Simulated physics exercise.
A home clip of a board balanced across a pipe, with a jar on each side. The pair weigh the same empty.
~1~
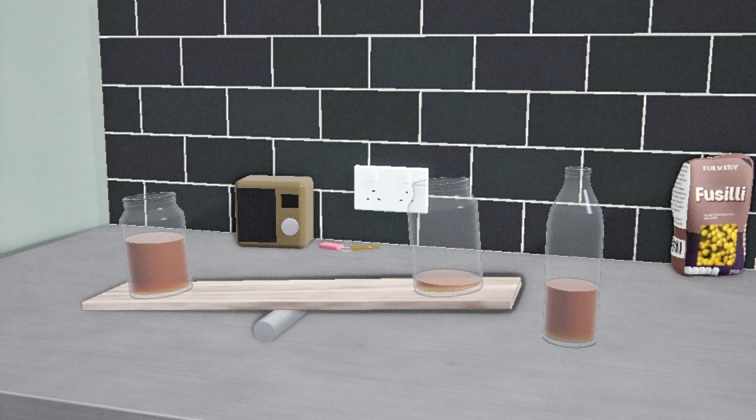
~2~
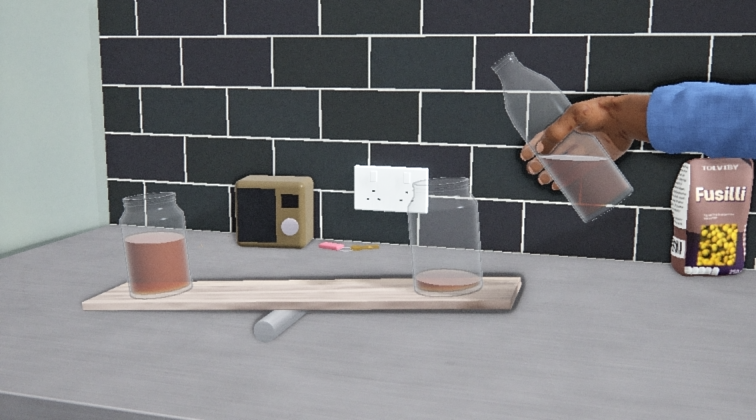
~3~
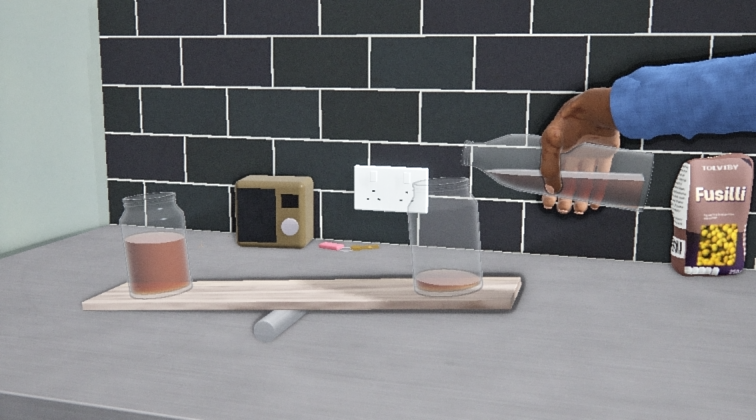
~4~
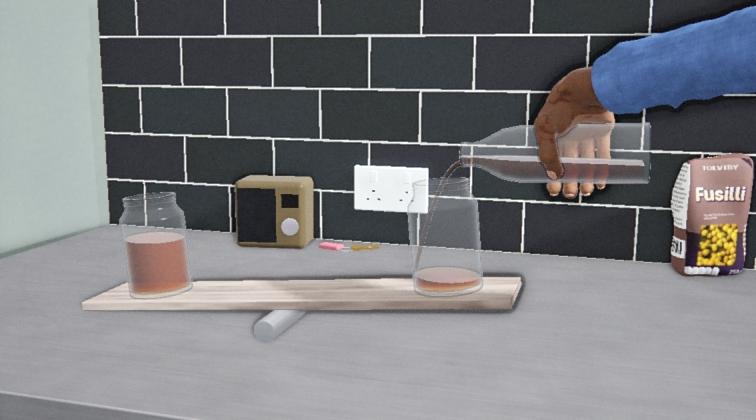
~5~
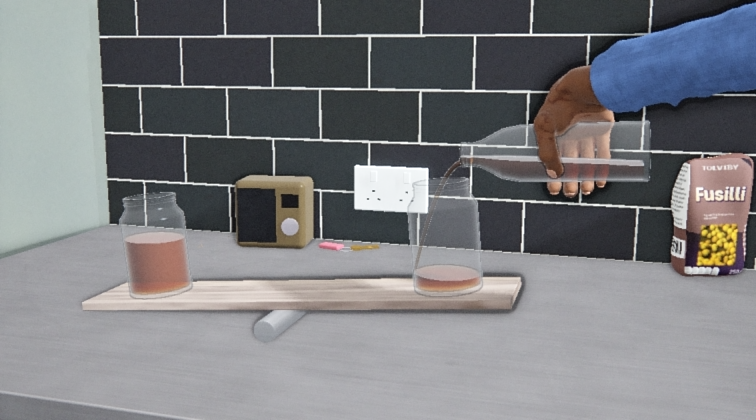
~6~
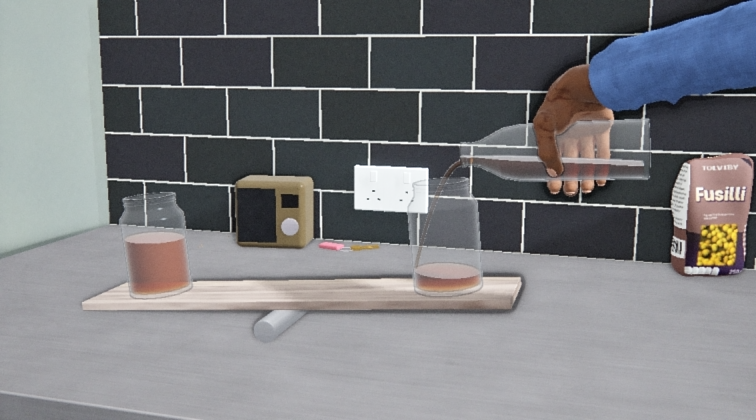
A hand in a blue sleeve lifted the bottle off the counter, tipped it sideways and poured a thin brownish stream into the nearly empty right jar, while the board across the pipe stayed still.
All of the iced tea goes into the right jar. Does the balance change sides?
In the end the board keeps its lean.
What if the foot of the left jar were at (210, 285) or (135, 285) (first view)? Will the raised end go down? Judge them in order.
In that order: Changes sides, stays.
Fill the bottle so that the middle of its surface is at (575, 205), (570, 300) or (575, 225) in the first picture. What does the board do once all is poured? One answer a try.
As listed: Swings across, does not move, swings across.
Shortly, the right jar is about a quarter full; the board leans as before.
Then, the right jar is about a third full; the board leans as before.
At the finish, the right jar is about a third full; the board leans as before.
